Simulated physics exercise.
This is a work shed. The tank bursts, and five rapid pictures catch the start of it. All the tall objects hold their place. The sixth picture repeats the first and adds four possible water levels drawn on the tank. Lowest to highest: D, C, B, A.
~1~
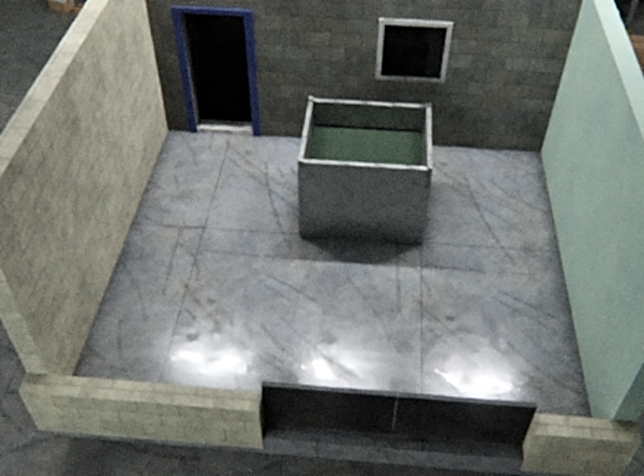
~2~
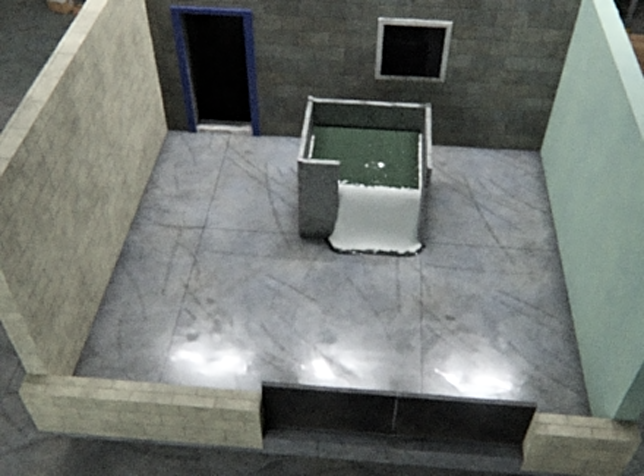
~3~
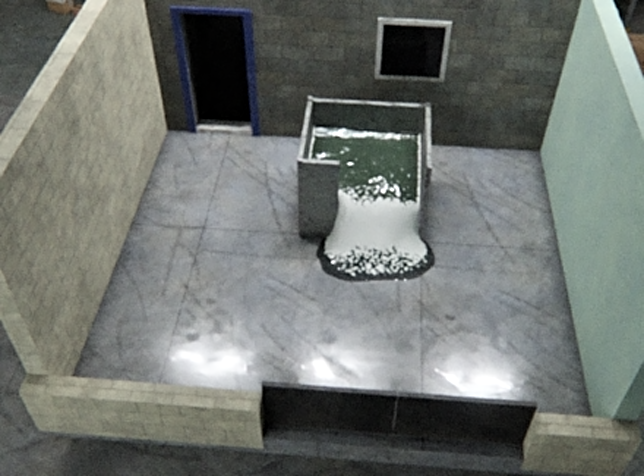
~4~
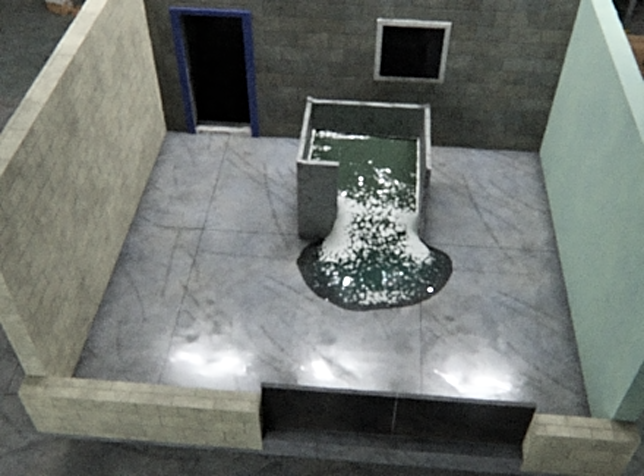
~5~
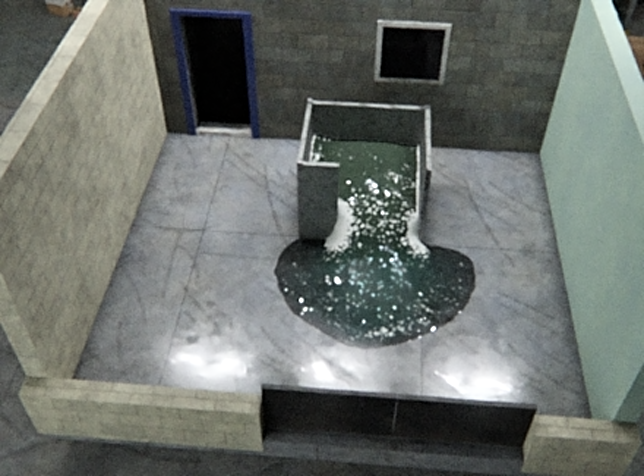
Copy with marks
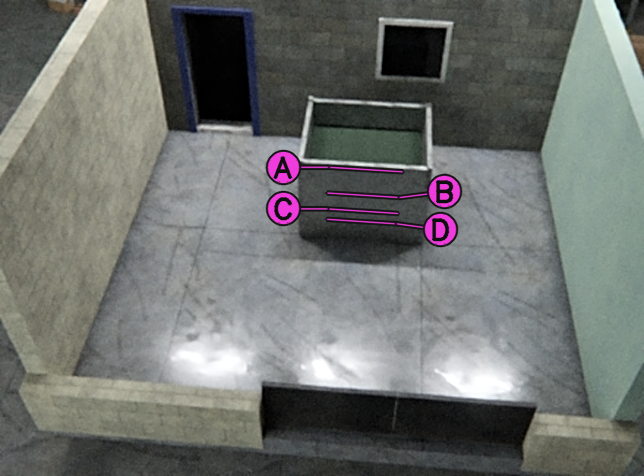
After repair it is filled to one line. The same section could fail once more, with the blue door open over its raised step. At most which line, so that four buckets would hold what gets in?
The limit is B.
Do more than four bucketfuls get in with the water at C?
No, that is safe.
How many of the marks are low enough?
Three.
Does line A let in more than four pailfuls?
Yes, that goes wrong.
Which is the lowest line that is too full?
That is line A.
In magenta, A at (365, 169); B at (363, 195); C at (362, 211); D at (361, 221); from the bottom up D, C, B, A.
If A is chosen, about 11 bucketfuls get in.
If B is chosen, a bucket or two gets in.
If C is chosen, nothing gets over.
If D is chosen, nothing gets over.
